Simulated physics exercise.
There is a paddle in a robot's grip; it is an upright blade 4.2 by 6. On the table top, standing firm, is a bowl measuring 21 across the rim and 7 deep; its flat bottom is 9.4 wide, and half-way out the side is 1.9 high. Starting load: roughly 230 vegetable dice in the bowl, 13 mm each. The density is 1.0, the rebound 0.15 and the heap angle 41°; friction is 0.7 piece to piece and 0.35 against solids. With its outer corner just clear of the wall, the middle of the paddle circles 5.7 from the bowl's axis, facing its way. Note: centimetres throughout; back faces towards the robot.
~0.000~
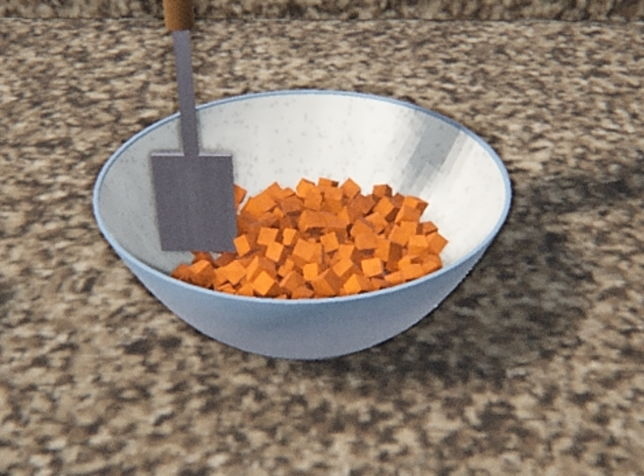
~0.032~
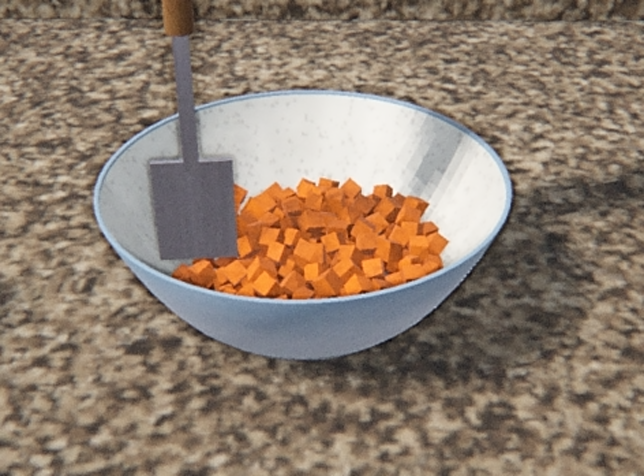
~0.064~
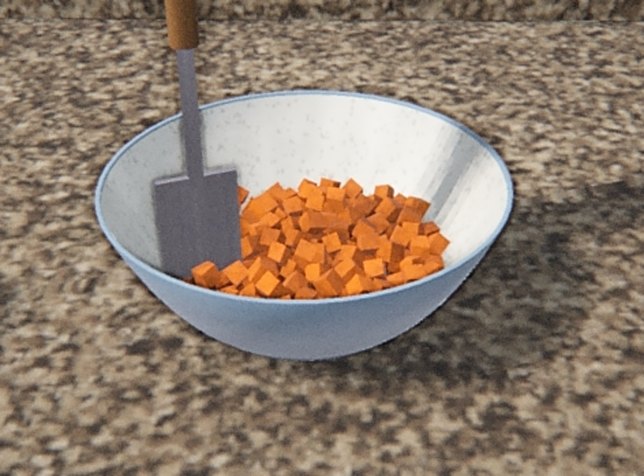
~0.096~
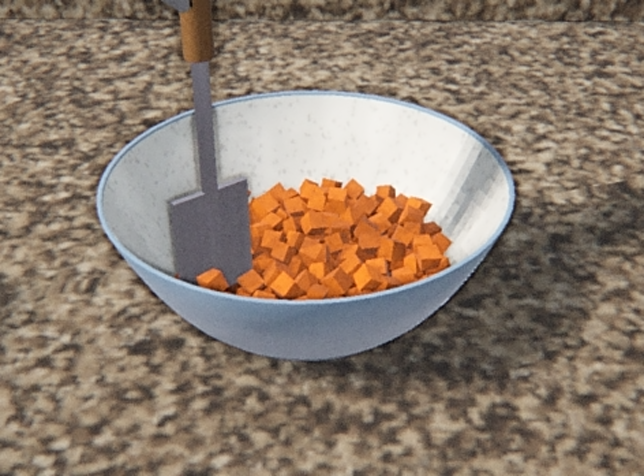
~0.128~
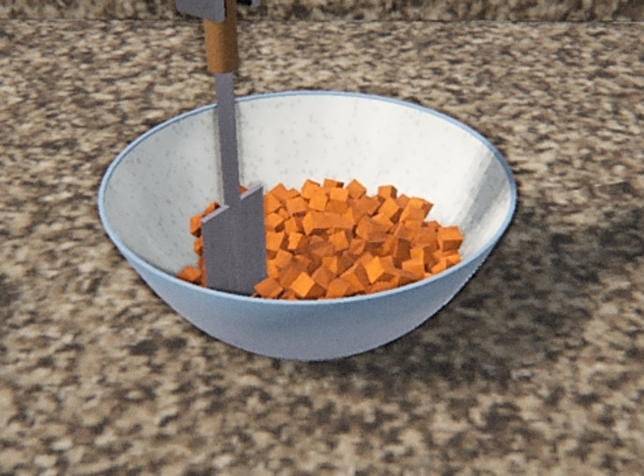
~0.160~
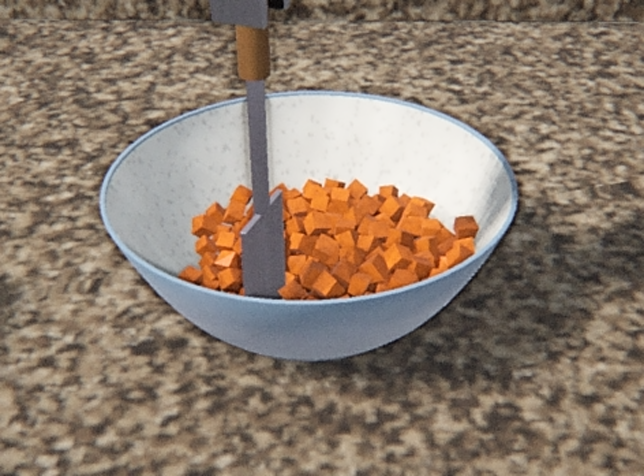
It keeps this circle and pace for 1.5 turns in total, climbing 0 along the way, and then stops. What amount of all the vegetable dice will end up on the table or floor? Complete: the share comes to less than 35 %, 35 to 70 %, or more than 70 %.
The share comes to less than 35 %.
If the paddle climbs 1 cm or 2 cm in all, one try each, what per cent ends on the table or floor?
Some 5 and some 5 per cent.
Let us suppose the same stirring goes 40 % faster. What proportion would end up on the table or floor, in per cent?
It would come to around 25 percent.
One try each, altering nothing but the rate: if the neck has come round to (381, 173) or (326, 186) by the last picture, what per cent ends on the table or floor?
Roughly 35 per cent on the first try and 25 per cent on the second.
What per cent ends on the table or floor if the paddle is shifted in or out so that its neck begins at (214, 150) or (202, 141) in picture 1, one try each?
Roughly 10 % and 15 %.
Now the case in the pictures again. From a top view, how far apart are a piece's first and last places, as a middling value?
Something near 8 cm, measured level.
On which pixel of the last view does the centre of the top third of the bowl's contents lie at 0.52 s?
I'd put it at around (300, 161).
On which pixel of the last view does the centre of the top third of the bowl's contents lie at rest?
(396, 180).
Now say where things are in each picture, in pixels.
The first frame shows the paddle neck at (189, 128), 0° round; upper third of the load around (321, 243), from x 180 to 435, top at y 185; 228 in the bowl.
The second frame shows the paddle neck at (189, 134), 7° round; upper third of the load around (322, 243), from x 180 to 435, top at y 185.
The third frame shows the paddle neck at (193, 149), 22° round; upper third of the load around (326, 244), from x 185 to 435, top at y 190.
The fourth frame shows the paddle neck at (208, 163), 38° round; upper third of the load around (324, 248), from x 185 to 440, top at y 190.
The fifth frame shows the paddle neck at (231, 175), 54° round; upper third of the load around (337, 253), from x 190 to 450, top at y 190.
The sixth frame shows the paddle neck at (260, 183), 71° round; upper third of the load around (357, 253), from x 190 to 465, top at y 190; 228 in the bowl.
After 0.52 s, 254° round, highest piece 9 above the table; 219 in the bowl, 3 on the table or floor, 6 in flight or on the tool.
After 0.89 s, 78° round, highest piece 9 above the table; 206 in the bowl, 17 on the table or floor, 5 in flight or on the tool.
After 1.27 s, 180° round, highest piece 7 above the table; 194 in the bowl, 34 on the table or floor.
After 1.97 s, 180° round, highest piece 7 above the table; 194 in the bowl, 34 on the table or floor.
In the end, 194 in the bowl, 34 on the table or floor. That is 15 % on the table or floor.
